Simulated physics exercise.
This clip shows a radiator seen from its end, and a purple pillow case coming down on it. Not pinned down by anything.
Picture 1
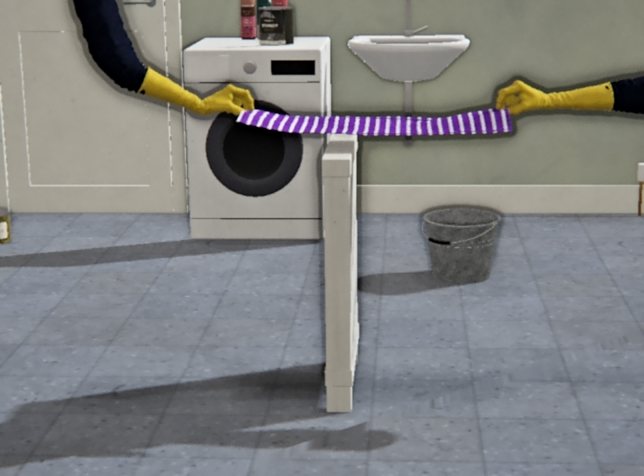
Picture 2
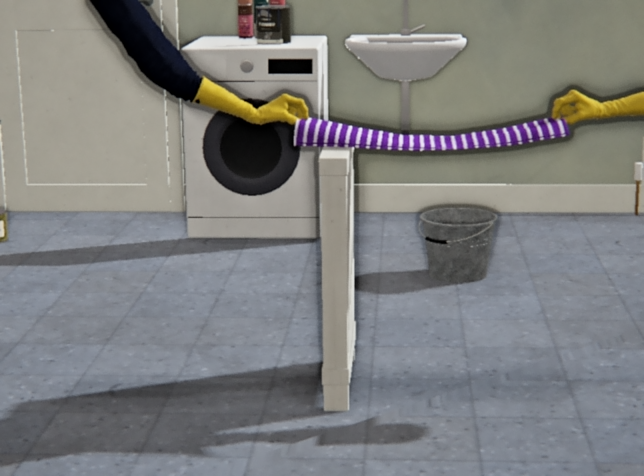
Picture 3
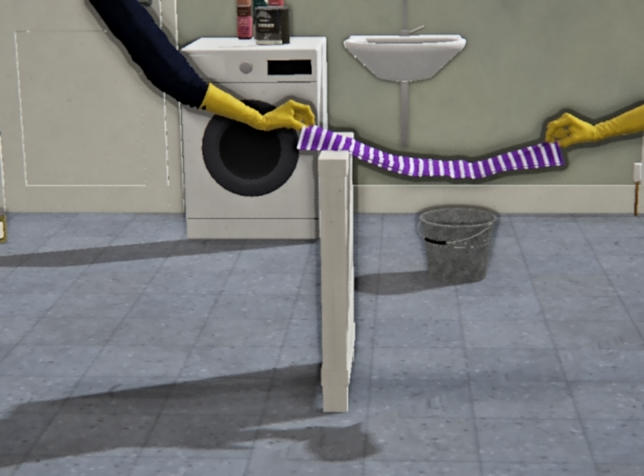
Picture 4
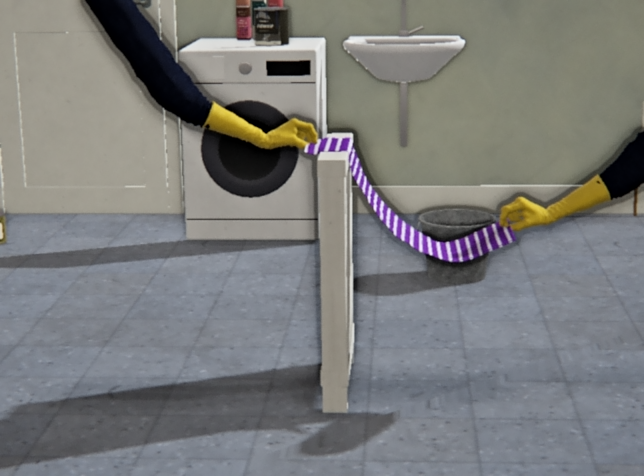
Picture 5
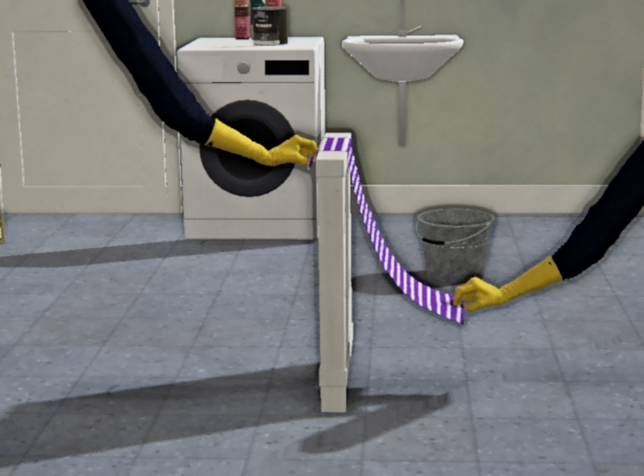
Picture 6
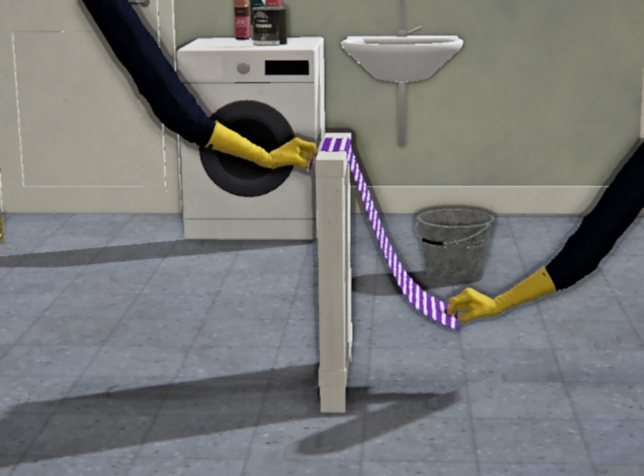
A purple-and-white striped cloth, held at each end by a yellow-gloved hand, stretches over a narrow pale upright panel seen end-on in a room with a blue-grey tiled floor. Behind it are a white washing machine at left, and a sink and grey bucket at right. The hands shift it rightward, then the right hand lowers its end, draping it over the top, while the view stays nearly still.
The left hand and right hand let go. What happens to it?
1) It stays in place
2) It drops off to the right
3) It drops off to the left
2, it drops off to the right.
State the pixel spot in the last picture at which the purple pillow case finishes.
Roughly (385, 386).
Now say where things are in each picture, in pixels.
Left end (242, 122); right end (507, 132); top of the radiator (336, 163), in the first picture.
Left end (298, 145); right end (565, 136), in the second picture.
Left end (302, 150); right end (559, 166); top of the radiator (332, 163), in the third picture.
Left end (309, 154); right end (512, 242), in the fourth picture.
Left end (311, 166); right end (459, 323), in the fifth picture.
Left end (310, 168); right end (454, 329); far more of it on the right, in the sixth picture.
Then, 0.22 s after the last picture, pillow case sliding right.
Then, 0.42 s after the last picture, pillow case clear of the top and falling near (384, 347).
Then, 0.62 s after the last picture, pillow case in a heap on the floor near (385, 386).
At rest, pillow case in a heap on the floor near (385, 386). The purple pillow case is pulled rightwards.
